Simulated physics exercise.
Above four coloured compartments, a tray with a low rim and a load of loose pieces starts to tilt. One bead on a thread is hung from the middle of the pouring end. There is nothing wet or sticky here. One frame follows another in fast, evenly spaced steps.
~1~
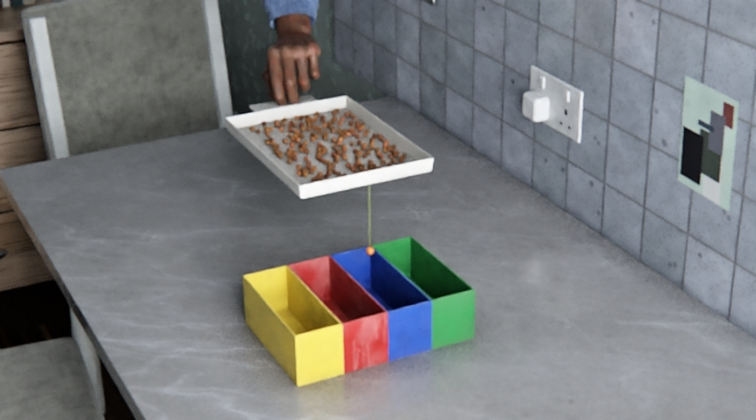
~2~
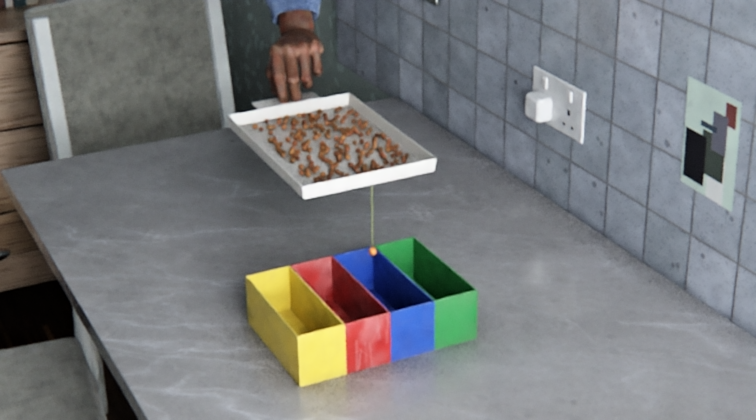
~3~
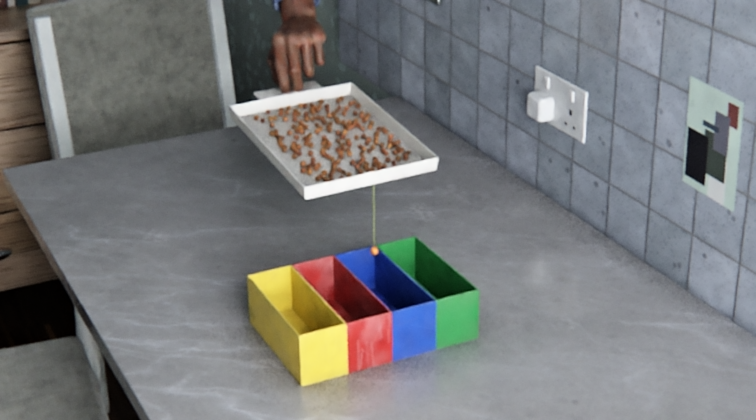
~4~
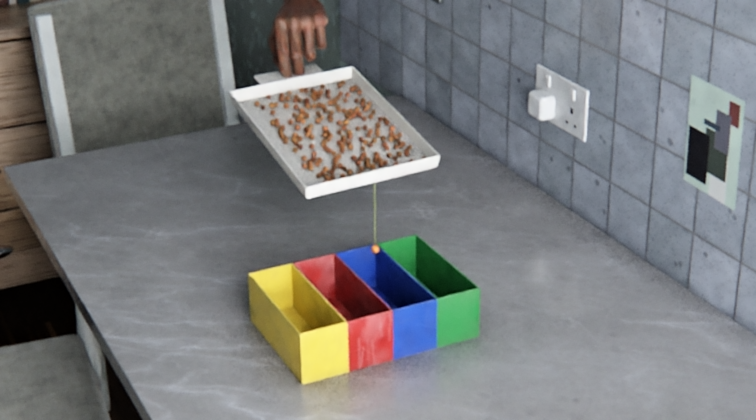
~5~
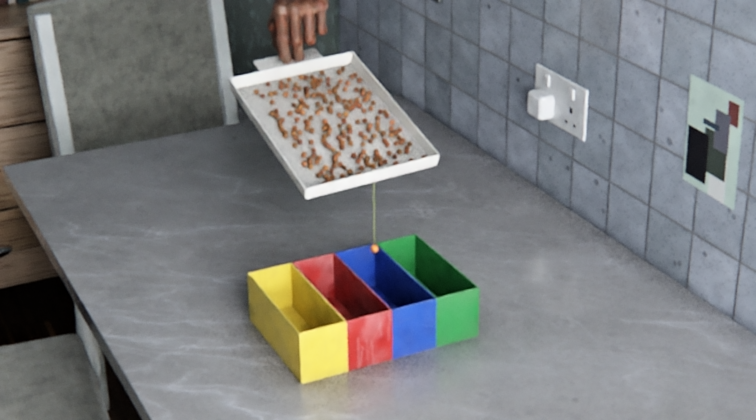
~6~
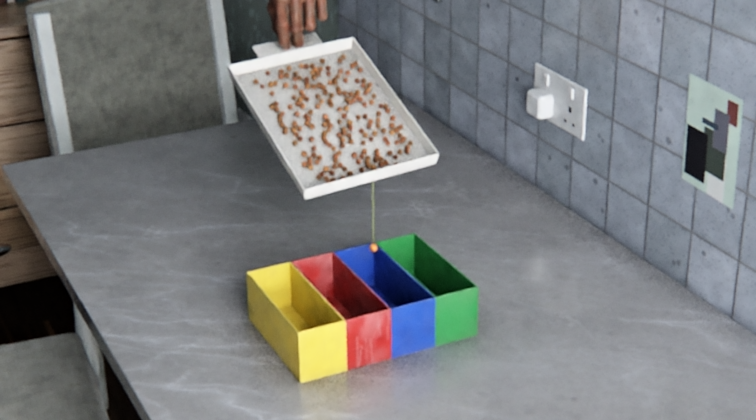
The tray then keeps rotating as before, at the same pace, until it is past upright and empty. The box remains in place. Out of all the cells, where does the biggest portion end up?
In the red cell.
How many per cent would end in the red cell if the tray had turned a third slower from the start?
That works out at roughly 60 per cent.
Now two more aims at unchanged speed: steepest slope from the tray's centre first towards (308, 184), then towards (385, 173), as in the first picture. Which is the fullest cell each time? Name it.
First: The cell in red. Second: The green cell.
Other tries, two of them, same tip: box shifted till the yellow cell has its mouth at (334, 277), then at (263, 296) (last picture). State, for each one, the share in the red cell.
30, then 30 %.
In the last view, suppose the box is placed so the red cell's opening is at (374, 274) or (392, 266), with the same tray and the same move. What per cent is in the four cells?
Try 1: Some 100 %; try 2: Some 70 %.
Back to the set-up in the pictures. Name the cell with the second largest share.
Second: The blue cell.
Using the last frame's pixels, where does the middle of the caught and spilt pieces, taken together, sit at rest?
Resting centre, last frame: Roughly (359, 331).
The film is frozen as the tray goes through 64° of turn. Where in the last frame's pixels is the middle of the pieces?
I'd mark the middle close to (349, 180).
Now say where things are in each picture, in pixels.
In the first picture, corners of the pouring end near (301, 185) and (431, 158), level; middle of the load near (334, 147), cereal balls; bead on its thread near (370, 251); yellow cell near (319, 350); red cell near (365, 338); blue cell near (410, 326); green cell near (453, 314).
In the second picture, corners of the pouring end near (303, 186) and (434, 158), level; middle of the load near (337, 146).
In the third picture, corners of the pouring end near (305, 186) and (436, 157), tipped barely, lowest at the left corner; middle of the load near (339, 141).
In the fourth picture, corners of the pouring end near (307, 186) and (437, 155), tipped a little, lowest at the left corner; middle of the load near (340, 132).
In the fifth picture, corners of the pouring end near (306, 187) and (437, 154), tipped a little, lowest at the left corner; middle of the load near (339, 126).
In the sixth picture, corners of the pouring end near (306, 188) and (437, 153), tipped clearly, lowest at the left corner; middle of the load near (340, 122), the bulk on the move; yellow cell near (323, 347); red cell near (368, 335); blue cell near (413, 323); green cell near (456, 312).
Shortly afterwards, tray tipped steeply; the bulk on the tray; a little in the red cell; only a few in the blue cell; a little falling or outside the box.
Next, tray tipped past a quarter turn; near two thirds on the tray; near a quarter in the red cell; a little in the blue cell; only a few in the yellow cell; only a few in the green cell; a little falling or outside the box.
Some moments later, tray tipped past a quarter turn; near two thirds in the red cell; near a quarter in the blue cell; a little in the green cell; only a few in the yellow cell.
In the end, tray tipped past a quarter turn; near two thirds in the red cell; near a quarter in the blue cell; a little in the green cell; only a few in the yellow cell.
